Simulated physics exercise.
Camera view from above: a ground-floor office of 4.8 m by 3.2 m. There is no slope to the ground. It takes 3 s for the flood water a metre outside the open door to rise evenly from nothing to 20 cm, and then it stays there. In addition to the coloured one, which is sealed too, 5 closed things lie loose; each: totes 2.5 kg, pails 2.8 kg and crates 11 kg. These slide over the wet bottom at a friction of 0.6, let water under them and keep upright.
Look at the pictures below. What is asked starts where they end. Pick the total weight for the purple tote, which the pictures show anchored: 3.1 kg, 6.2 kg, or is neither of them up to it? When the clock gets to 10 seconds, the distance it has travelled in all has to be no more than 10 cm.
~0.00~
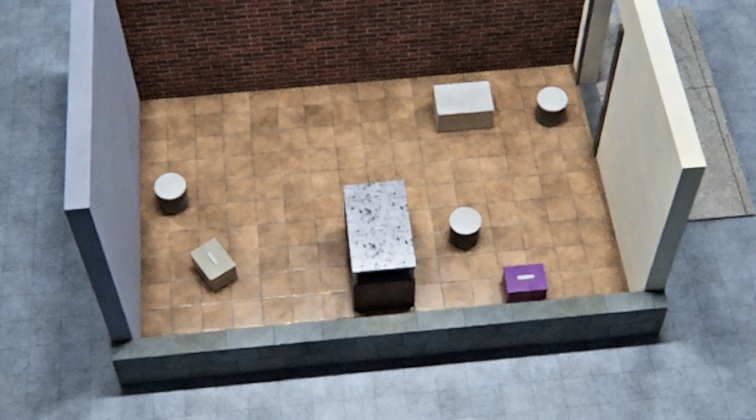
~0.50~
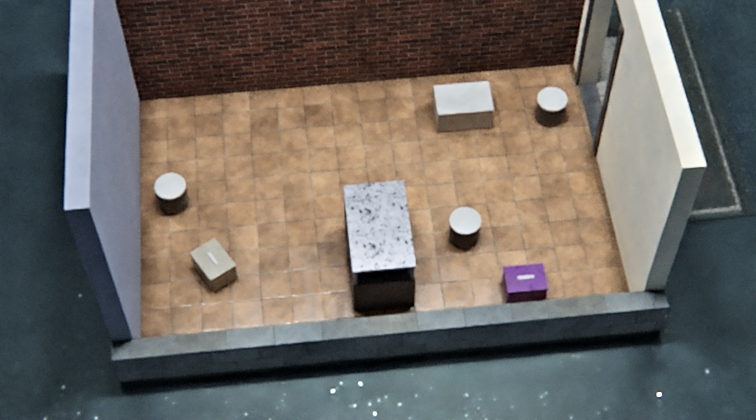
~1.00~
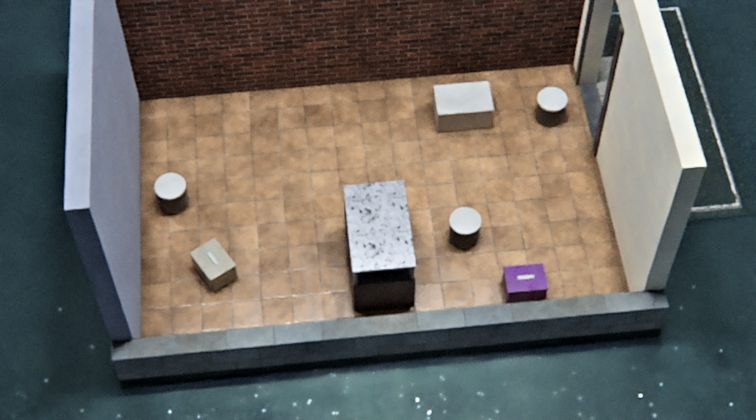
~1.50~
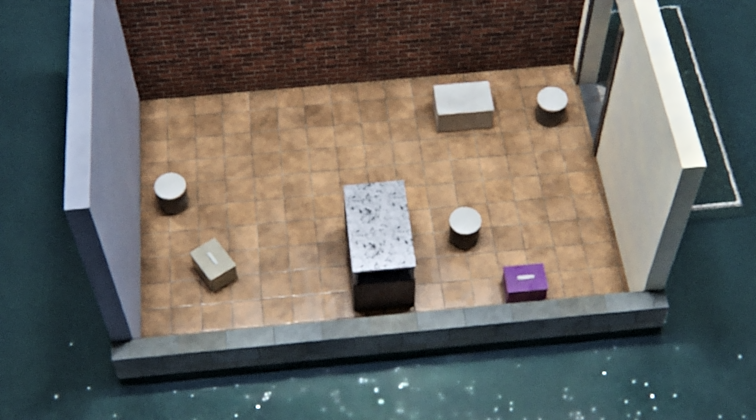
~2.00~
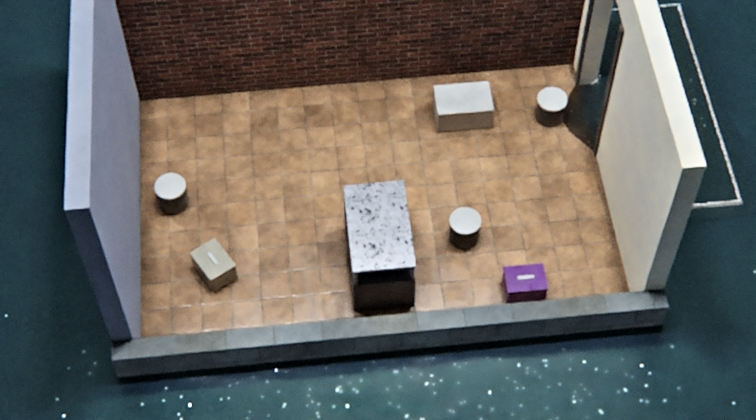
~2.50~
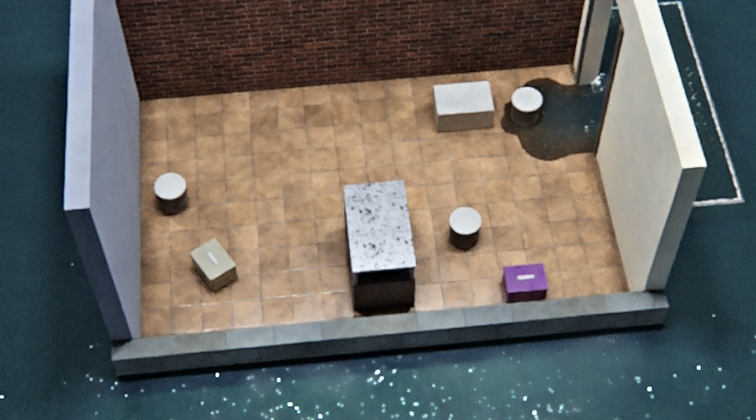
6.2 kg is needed.
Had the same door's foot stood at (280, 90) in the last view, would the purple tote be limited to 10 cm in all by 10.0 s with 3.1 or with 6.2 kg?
For that position, nothing offered succeeds.
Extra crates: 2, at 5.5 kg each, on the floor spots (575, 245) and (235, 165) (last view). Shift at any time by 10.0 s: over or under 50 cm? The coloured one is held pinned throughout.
Result, in order - falls shy; exceeds it.
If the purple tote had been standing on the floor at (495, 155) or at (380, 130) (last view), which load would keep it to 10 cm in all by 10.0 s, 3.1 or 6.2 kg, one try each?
The first try gives failure with both; the second gives failure with both.
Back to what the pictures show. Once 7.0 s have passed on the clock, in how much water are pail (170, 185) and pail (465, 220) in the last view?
7 and 5 cm.
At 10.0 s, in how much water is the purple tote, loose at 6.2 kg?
Close to 3 cm deep.
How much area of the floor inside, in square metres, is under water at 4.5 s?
About 7.0 m2.
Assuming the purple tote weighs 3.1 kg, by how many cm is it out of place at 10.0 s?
Close to 50 centimetres.
After 3.5 s the purple tote would be 0 cm from its start with 3.1 kg and 0 cm from its start with 6.2 kg; 0 cm of water round it then.
After 4.5 s the purple tote would be 0 cm from its start with 3.1 kg and 0 cm from its start with 6.2 kg; 0 cm of water round it then.
After 7.0 s the purple tote would be 0 cm from its start with 3.1 kg and 0 cm from its start with 6.2 kg; 3 cm of water round it then.
After 10.0 s the purple tote would be 55 cm from its start with 3.1 kg and 0 cm from its start with 6.2 kg; 3 cm of water round it then.
